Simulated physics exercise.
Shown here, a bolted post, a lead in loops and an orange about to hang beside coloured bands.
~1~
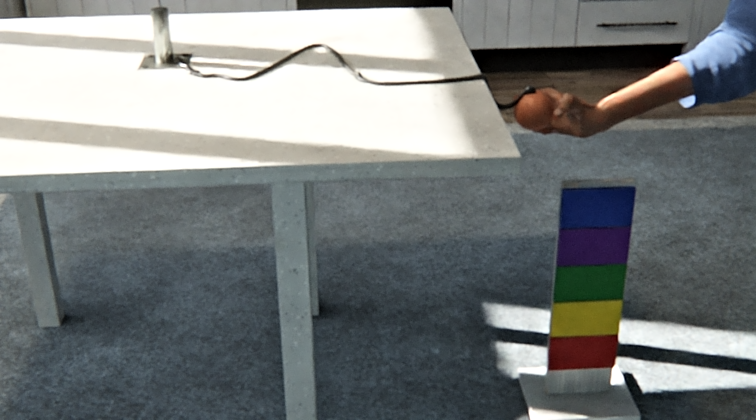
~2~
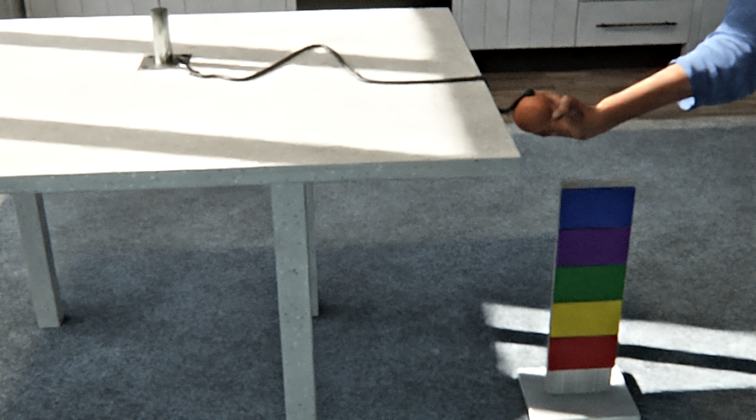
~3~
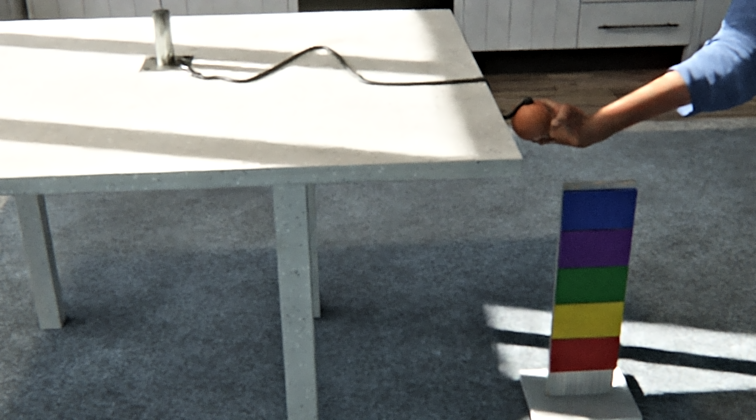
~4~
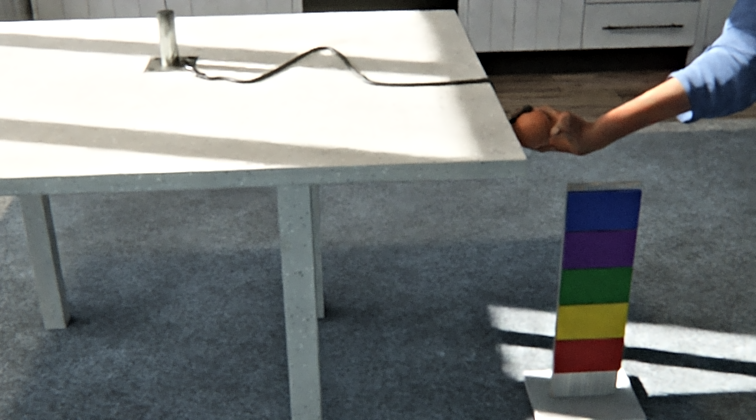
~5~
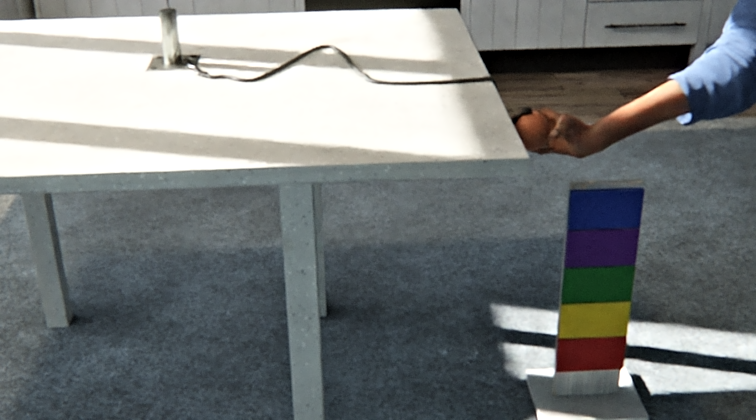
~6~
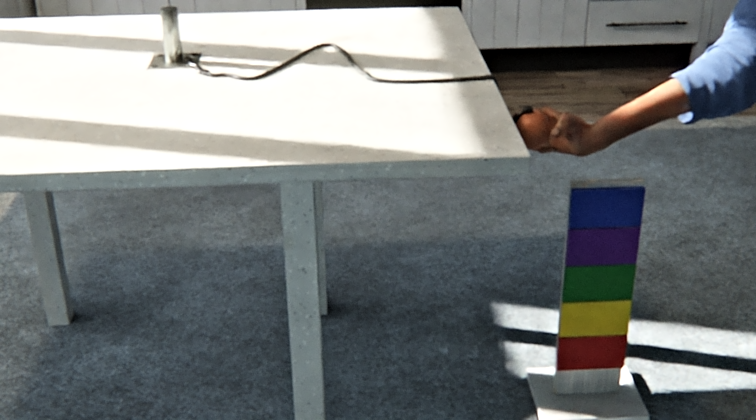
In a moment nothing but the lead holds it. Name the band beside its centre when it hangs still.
Its centre hangs level with the yellow band.
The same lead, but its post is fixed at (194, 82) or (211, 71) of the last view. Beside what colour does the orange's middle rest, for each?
It would be red; red.
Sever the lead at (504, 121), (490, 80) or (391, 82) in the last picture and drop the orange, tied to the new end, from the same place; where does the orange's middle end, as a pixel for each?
About (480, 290), (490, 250) and (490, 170).
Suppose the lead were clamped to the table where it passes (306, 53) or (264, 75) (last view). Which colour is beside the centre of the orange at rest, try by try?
One after the other, purple; green.
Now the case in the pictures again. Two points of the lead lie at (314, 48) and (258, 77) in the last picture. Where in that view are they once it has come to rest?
At (408, 64), then (306, 62).
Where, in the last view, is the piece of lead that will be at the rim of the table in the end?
It lies at about (351, 61).
Early on, orange near (513, 307); level with yellow.
Midway, orange near (449, 298); level with yellow.
Near the end, orange near (495, 316); level with yellow.
Finally, orange near (472, 310); level with yellow. Its middle rests at the yellow band.
